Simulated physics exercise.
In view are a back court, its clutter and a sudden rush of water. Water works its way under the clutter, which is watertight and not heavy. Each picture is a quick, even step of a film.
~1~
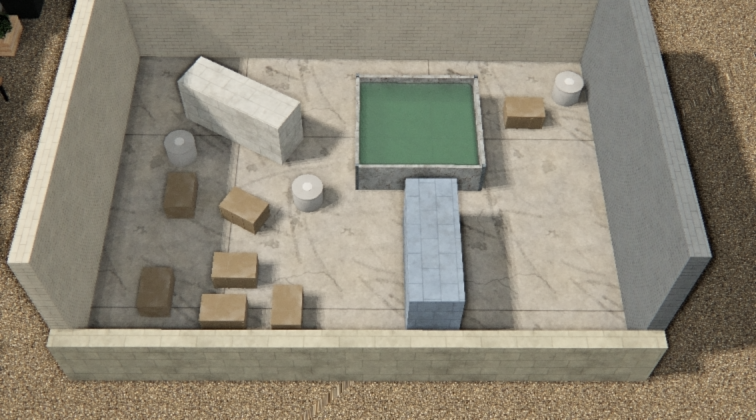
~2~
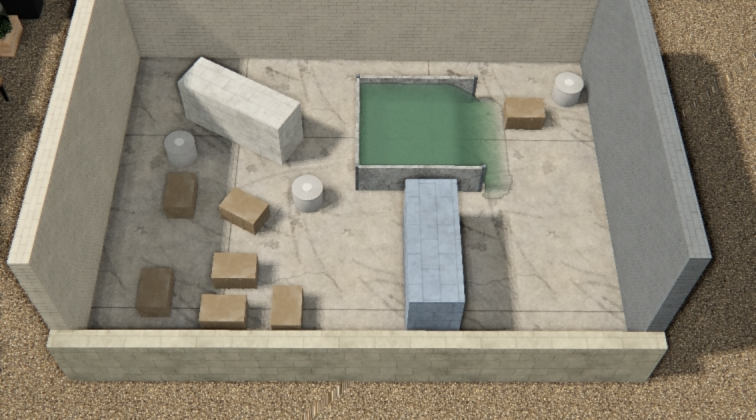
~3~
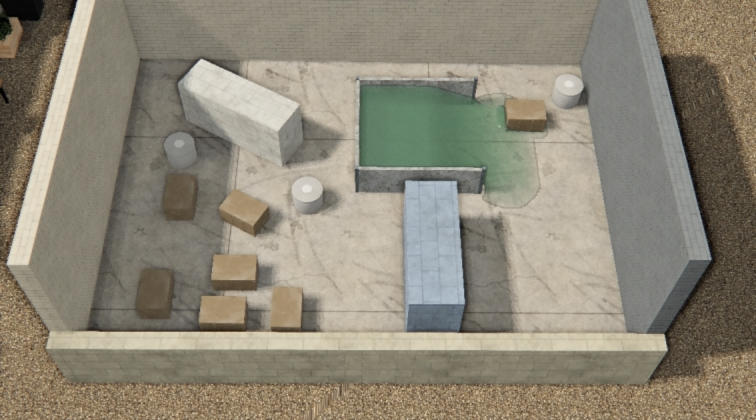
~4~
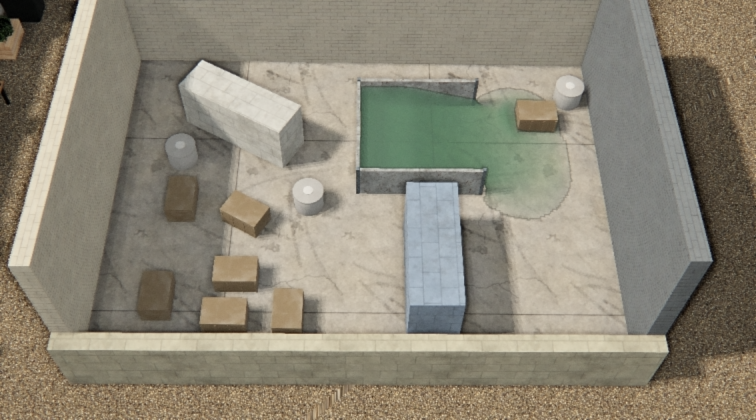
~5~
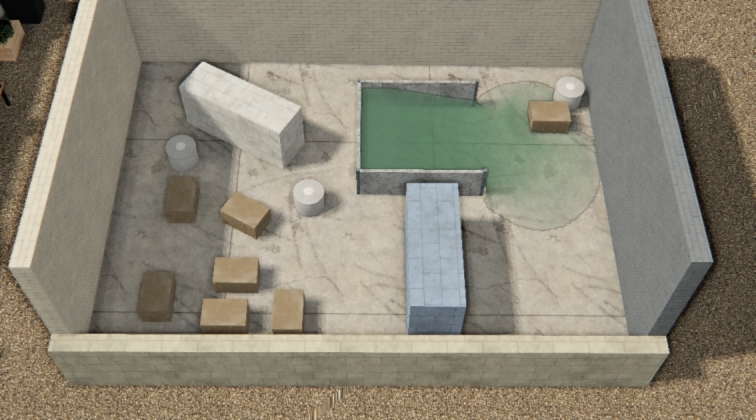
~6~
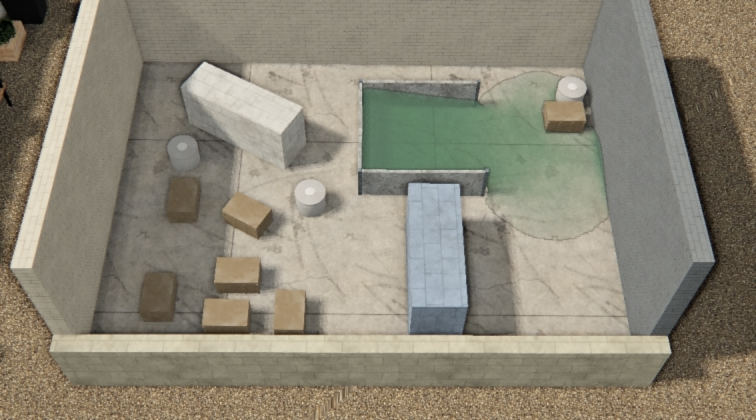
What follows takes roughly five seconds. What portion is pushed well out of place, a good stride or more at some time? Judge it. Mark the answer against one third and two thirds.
Fewer than a third of them.
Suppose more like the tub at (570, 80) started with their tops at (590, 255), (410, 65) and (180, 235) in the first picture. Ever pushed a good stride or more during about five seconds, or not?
Item by item: Goes the distance, goes the distance, remains in place.
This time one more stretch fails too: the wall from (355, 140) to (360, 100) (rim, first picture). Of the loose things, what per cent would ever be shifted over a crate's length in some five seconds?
About 50 per cent.
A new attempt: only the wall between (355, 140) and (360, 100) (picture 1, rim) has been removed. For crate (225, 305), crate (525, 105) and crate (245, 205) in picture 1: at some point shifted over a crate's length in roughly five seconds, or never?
Here is how they go, in order: Fails to go that far, fails to go that far, and dislodged that far.
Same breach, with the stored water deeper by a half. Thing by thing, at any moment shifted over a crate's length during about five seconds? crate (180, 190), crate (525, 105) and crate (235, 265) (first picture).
Per item, in order: Missed the mark; cleared the mark; missed the mark.
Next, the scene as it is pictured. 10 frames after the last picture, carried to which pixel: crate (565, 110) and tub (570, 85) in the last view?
(571, 72) and (551, 53), roughly.
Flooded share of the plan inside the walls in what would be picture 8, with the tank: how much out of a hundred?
Roughly 25 %.
A moment on, 1 of 10 are well off their spots; 1 afloat.
Next, 2 of 10 are well off their spots; 2 afloat.
Later, 2 of 10 are well off their spots; 2 afloat.
In the end, 2 of 10 are well off their spots, and 2 have been at some point; 1 afloat.
